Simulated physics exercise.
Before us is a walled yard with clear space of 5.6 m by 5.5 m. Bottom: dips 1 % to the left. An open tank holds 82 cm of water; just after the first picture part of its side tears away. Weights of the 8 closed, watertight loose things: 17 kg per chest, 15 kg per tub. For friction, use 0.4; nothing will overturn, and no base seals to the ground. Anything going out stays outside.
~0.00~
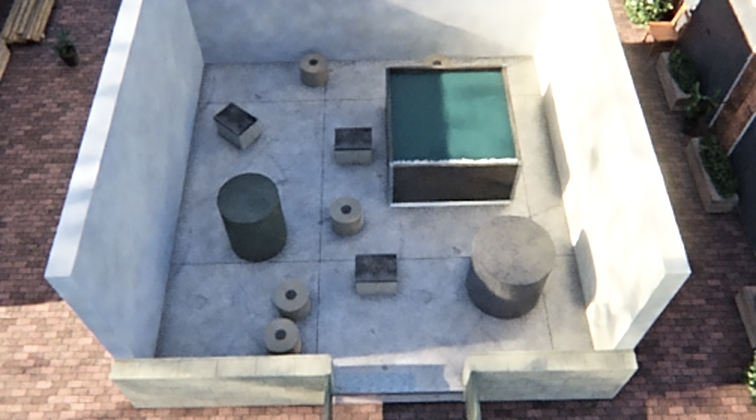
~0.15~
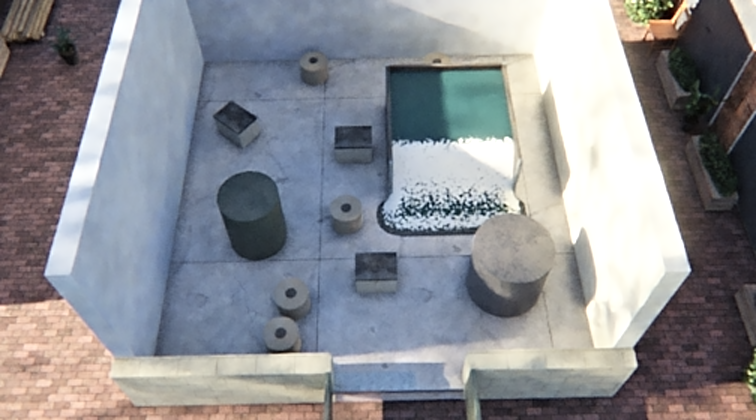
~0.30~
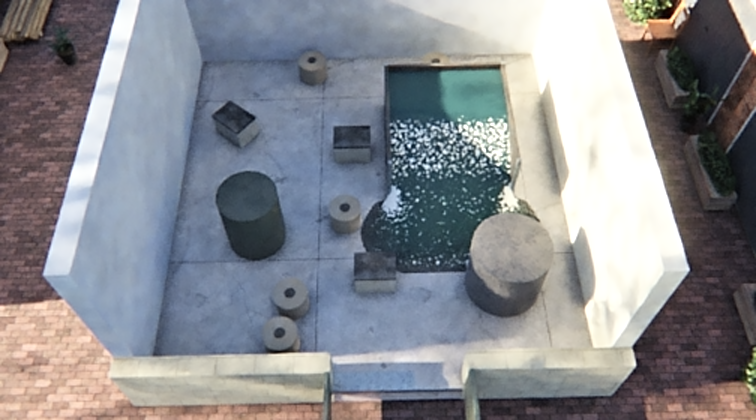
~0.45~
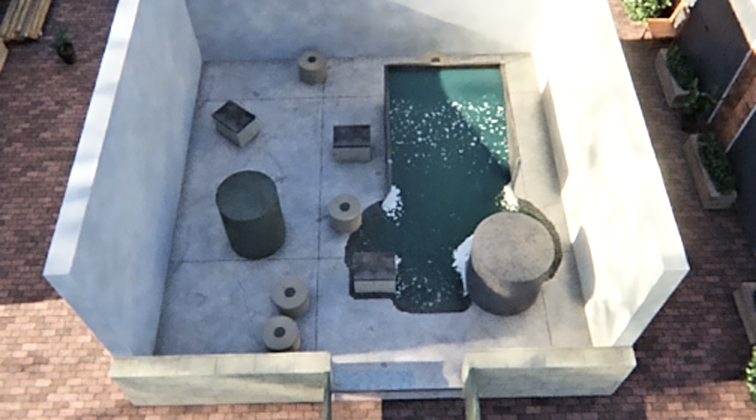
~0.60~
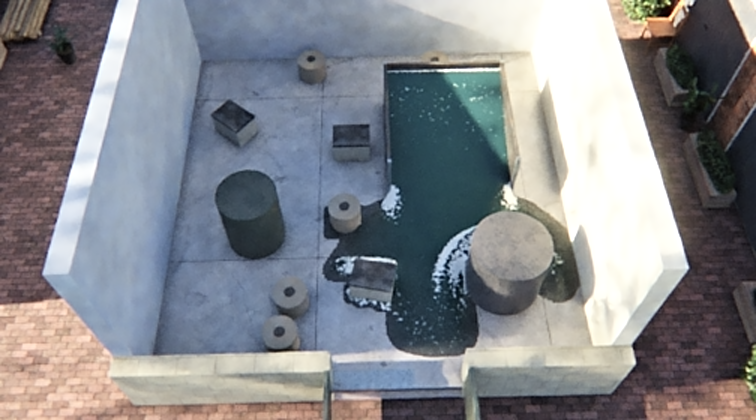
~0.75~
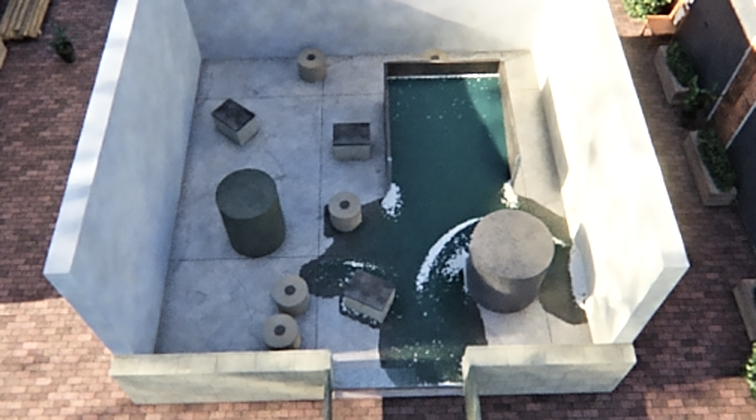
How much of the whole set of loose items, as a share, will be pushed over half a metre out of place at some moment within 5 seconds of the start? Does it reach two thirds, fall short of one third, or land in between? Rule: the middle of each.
It lands in between one and two thirds.
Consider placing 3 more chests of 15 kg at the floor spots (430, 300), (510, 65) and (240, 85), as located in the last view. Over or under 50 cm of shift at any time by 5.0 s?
Outcome: Breaks the threshold first, breaks the threshold next, stays within last.
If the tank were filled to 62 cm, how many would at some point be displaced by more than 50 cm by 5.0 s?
Count: 3.
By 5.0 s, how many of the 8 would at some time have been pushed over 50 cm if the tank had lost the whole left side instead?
Then it comes to 7 of them.
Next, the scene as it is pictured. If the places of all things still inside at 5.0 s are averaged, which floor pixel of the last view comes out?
(308, 142).
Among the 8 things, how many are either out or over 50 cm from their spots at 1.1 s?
At that time I count 1.
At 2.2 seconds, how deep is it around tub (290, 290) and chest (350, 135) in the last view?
Around 6 cm and 0 cm.
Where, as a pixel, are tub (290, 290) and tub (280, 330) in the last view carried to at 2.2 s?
First near (240, 293), second near (186, 305).
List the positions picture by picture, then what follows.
The first picture shows a chest at (376, 267), on the bottom; a chest at (354, 138), on the bottom; 3.1 m2 under water; 0 of 8 have shifted.
The second picture shows a chest at (376, 265) rests on the ground; a chest at (353, 136), on the bottom; water covers 4.2 m2; 0 of 8 have shifted.
The third picture shows a chest at (375, 265), on the bottom; a chest at (352, 136) rests on the ground; water covers 5.5 m2; 0 of 8 have shifted.
The fourth picture shows a chest at (375, 265), on the bottom; a chest at (352, 135), on the bottom; 6.6 m2 under water; 0 of 8 have shifted.
The fifth picture shows a chest at (373, 274) rests on the ground, 16 cm from its start; a chest at (352, 135) rests on the ground; water covers 7.9 m2; 1 of 8 have shifted.
The sixth picture shows a chest at (369, 289) rests on the ground, 40 cm from its start; a chest at (352, 133), on the bottom; water covers 9.2 m2; 1 of 8 have shifted.
After 1.1 s 1 of 8 are over 50 cm from their spots; 0 afloat.
After 2.2 s 3 of 8 are over 50 cm from their spots; 0 afloat.
After 3.5 s 3 of 8 are over 50 cm from their spots; 1 afloat.
After 5.0 s 3 of 8 are over 50 cm from their spots, and 3 have been at some point; 1 afloat.
